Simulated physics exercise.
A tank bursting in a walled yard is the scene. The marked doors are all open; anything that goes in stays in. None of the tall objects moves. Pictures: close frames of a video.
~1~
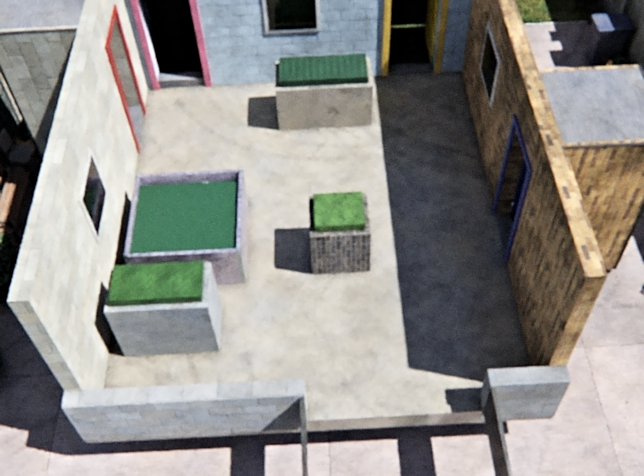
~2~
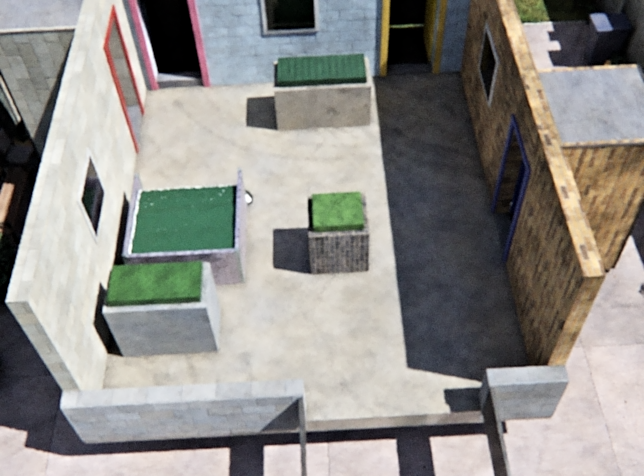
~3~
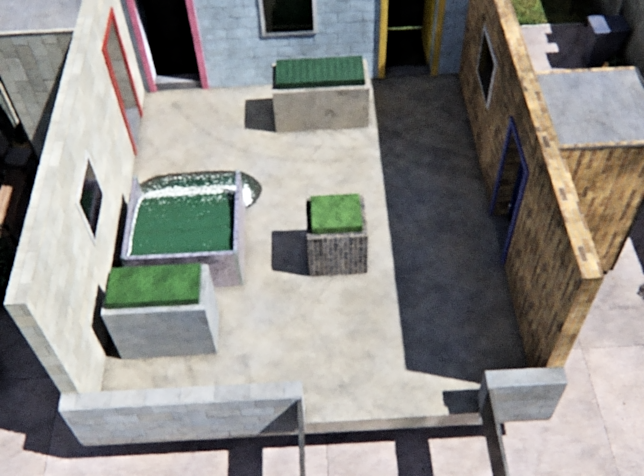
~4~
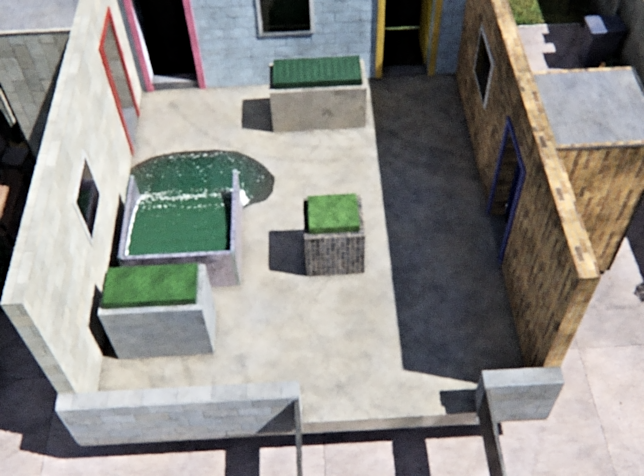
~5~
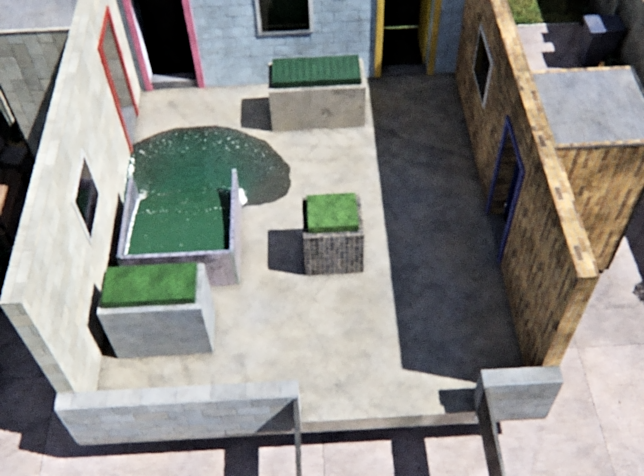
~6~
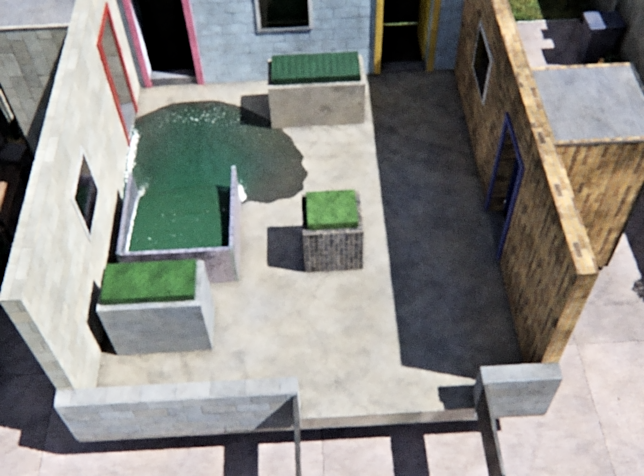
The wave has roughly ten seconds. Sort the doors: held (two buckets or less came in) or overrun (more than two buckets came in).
Sorted: Yellow door held, red door held, pink door overrun, blue door held.
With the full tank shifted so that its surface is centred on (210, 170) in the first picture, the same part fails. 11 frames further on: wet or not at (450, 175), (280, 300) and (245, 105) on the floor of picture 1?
Spot one is not touched, spot two is not touched, spot three is touched.
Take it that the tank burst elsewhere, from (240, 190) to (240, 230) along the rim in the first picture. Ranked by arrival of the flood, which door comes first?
The blue door.
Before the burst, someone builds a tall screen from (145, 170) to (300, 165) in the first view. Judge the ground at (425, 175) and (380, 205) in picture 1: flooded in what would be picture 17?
One after the other: Under water, wet.
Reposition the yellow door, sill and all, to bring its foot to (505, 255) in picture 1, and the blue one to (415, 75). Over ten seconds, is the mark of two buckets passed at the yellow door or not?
The yellow door is spared.
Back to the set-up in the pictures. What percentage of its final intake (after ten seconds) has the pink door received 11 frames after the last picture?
About 65 %.
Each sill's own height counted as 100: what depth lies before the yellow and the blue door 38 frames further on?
About 80 and 120 %.
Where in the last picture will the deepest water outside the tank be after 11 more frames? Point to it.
It should be deepest at about (149, 91).
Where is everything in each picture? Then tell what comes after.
In the first frame, still water in the water tank at (187, 214).
In the second frame, the front is at (250, 201), out from the gap on the water tank's far side.
In the third frame, the front is at (255, 187), out from the gap on the water tank's far side.
In the fourth frame, water pours out on the water tank's far side and has run to (266, 176).
In the fifth frame, water pours out on the water tank's far side and has run to (161, 135).
In the sixth frame, the front is at (176, 106), out from the gap on the water tank's far side.
A moment on, water covers 25 % of the floor; the yellow door not reached, the red door wet at the sill, nothing in, the pink door over two buckets in, the blue door not reached.
Next, water covers 30 % of the floor; the yellow door not reached, the red door wet at the sill, nothing in, the pink door far over two buckets in, the blue door not reached.
Then, water covers 40 % of the floor; the yellow door wet at the sill, nothing in, the red door wet at the sill, nothing in, the pink door far over two buckets in, the blue door not reached.
Later, water covers 65 % of the floor; the yellow door under two buckets in, the red door wet at the sill, nothing in, the pink door far over two buckets in, the blue door wet at the sill, nothing in.
In the end, water covers 95 % of the floor; the yellow door under two buckets in, the red door wet at the sill, nothing in, the pink door far over two buckets in, the blue door under two buckets in.
